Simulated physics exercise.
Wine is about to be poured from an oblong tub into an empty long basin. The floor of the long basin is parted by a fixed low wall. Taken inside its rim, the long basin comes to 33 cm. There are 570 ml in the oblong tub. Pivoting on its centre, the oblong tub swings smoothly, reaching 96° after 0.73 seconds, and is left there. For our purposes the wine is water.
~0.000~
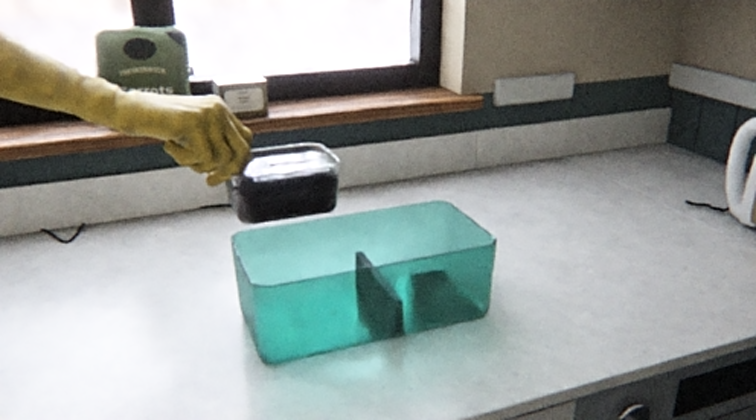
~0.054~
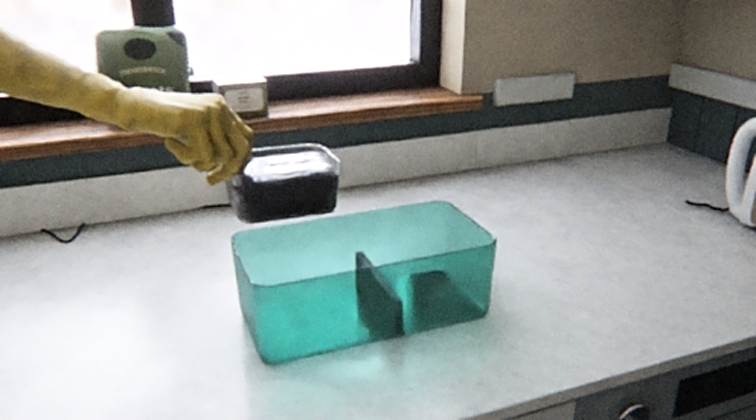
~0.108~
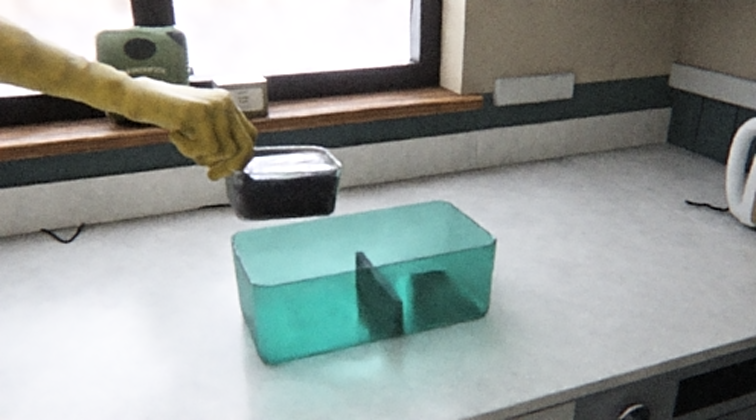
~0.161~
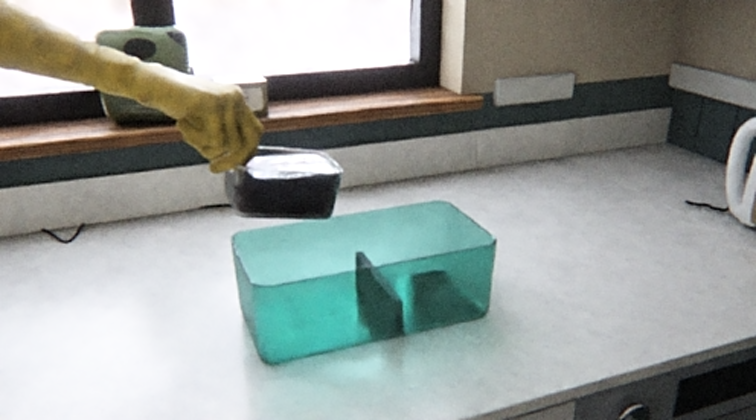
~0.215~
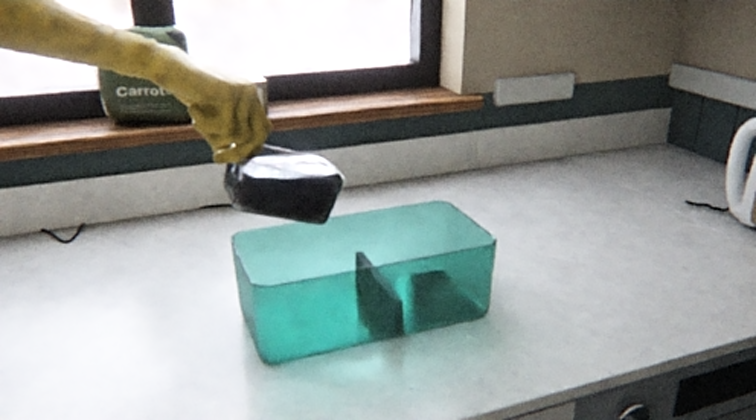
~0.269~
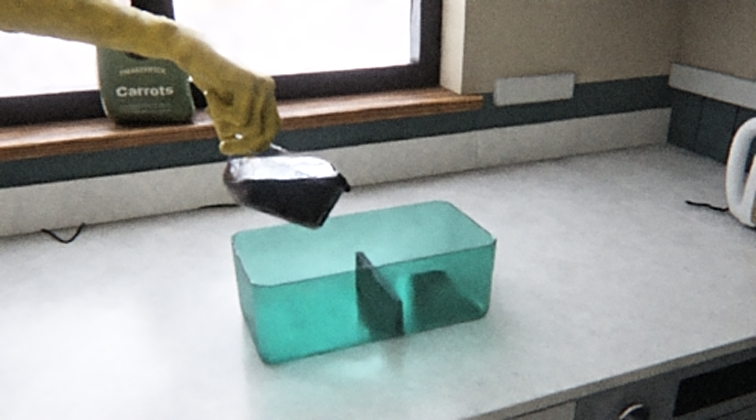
A yellow-gloved hand held a small tub of dark liquid above a divided green basin on a counter, then gradually tilted the tub down to the right, as a carrots container showed behind.
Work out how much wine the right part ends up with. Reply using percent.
I would put it at 38 per cent.
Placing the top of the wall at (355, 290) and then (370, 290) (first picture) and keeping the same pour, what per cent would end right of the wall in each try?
Respectively close to 75 and 65 %.
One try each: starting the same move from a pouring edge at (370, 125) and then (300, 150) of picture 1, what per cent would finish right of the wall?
Result: 90 per cent, then 0 per cent.
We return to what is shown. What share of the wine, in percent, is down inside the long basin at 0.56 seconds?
Near 50 in a hundred.
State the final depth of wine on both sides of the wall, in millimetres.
The left ends up at roughly 12 mm, with the right at roughly 10 mm.
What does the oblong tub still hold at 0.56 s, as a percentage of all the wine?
22 %.
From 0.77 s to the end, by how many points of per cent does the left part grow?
That amounts to roughly 7 per cent of the whole.
Then, 0.56 s in, the tilt is 83° and 22 per cent is still to pour, 23 is left of the wall and 26 right of it.
Then, 0.77 s in, the tilt is 96° and 6 per cent is still to pour, 54 is left of the wall and 37 right of it.
Then, 0.99 s in, the tilt is 96° and 1 per cent is still to pour, 60 is left of the wall and 38 right of it.
Then, 1.23 s in, the tilt is 96° and 0 per cent is still to pour, 61 is left of the wall and 38 right of it.
Finally, 61 per cent lies left of the wall, 38 right of it and 1 outside.
